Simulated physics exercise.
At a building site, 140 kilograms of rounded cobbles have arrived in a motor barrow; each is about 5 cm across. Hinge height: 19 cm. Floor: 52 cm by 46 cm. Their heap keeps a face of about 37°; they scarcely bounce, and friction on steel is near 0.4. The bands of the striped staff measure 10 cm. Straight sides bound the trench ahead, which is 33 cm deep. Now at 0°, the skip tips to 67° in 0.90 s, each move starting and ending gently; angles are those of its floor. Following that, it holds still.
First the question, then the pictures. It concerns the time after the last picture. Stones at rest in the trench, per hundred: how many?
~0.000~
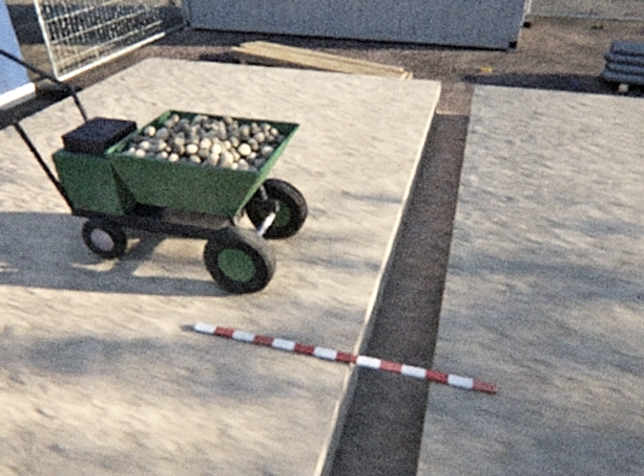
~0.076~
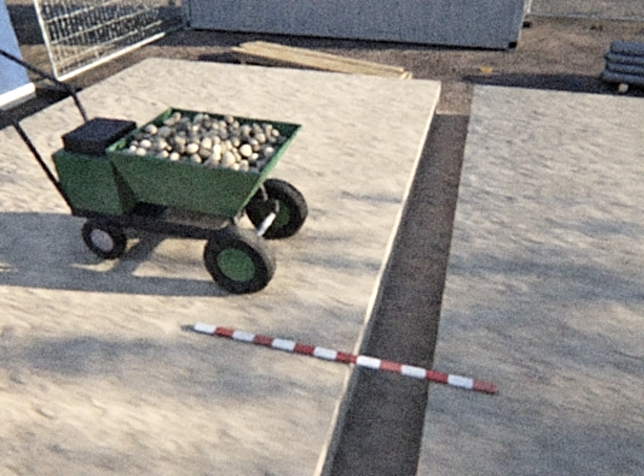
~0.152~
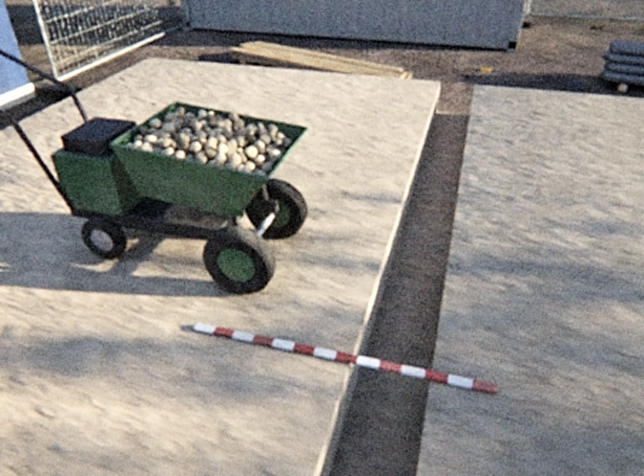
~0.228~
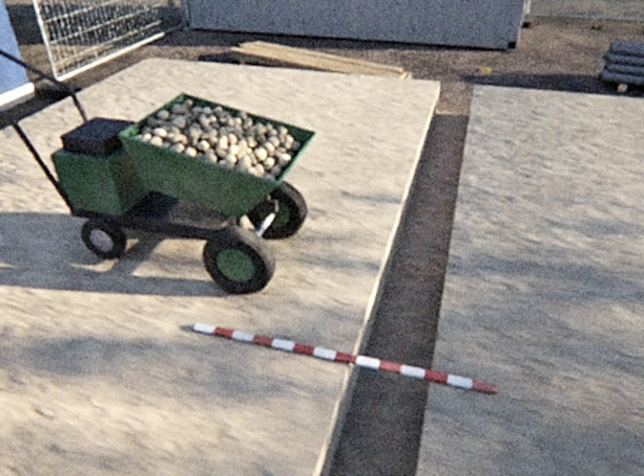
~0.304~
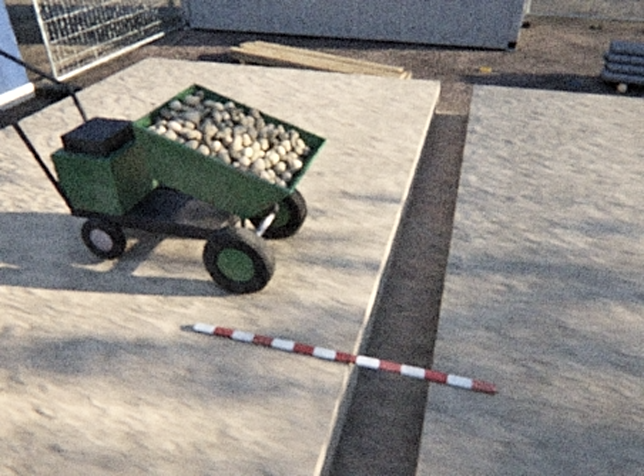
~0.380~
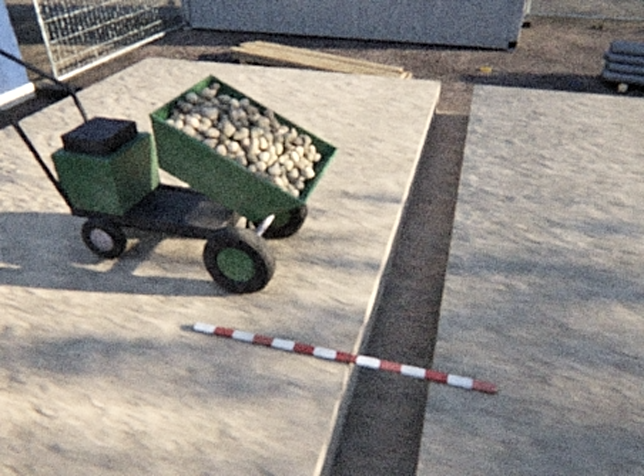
Approx. 76 %.
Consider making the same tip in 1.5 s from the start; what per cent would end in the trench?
With that timing, about 75 per cent.
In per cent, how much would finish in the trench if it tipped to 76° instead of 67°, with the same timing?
About 95%.
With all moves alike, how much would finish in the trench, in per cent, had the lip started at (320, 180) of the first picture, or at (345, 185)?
Some 50 and some 30 per cent, in that order.
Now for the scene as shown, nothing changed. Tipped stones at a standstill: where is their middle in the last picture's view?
Their centre sits close to (404, 319).
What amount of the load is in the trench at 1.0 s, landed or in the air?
About 25 per cent by then.
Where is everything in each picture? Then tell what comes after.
The first frame shows lip at (258, 174), floor tilted 0°, highest stones at (213, 130).
The second frame shows lip at (260, 176), floor tilted 1°, highest stones at (207, 129); the stones move at 0.3 m/s on average.
The third frame shows lip at (267, 179), floor tilted 5°, highest stones at (196, 123); the stones move at 0.6 m/s on average.
In the fourth frame, the skip is at 11°, its lip at (278, 185); the top of the load is at (193, 113); the stones move at 0.8 m/s on average.
The fifth frame shows lip at (290, 193), floor tilted 18°, highest stones at (199, 104); the stones move at 0.9 m/s on average.
In the sixth frame, the skip is at 26°, its lip at (304, 204); the top of the load is at (203, 97); the stones move at 1.0 m/s on average.
After 0.7 s the floor is at 57°; 100 % in the skip; the foremost stones are at (353, 202).
After 1.0 s the floor is at 67°; 71 % in the skip, 5 % short of the trench, 24 % in the trench; the foremost stones are at (427, 312).
After 1.4 s the floor is at 67°; 40 % in the skip, 4 % short of the trench, 55 % in the trench, 1 % past the trench; the foremost stones are at (487, 288).
After 3.3 s the floor is at 67°; 14 % in the skip, 9 % short of the trench, 76 % in the trench, 1 % past the trench; the foremost stones are at (539, 295).
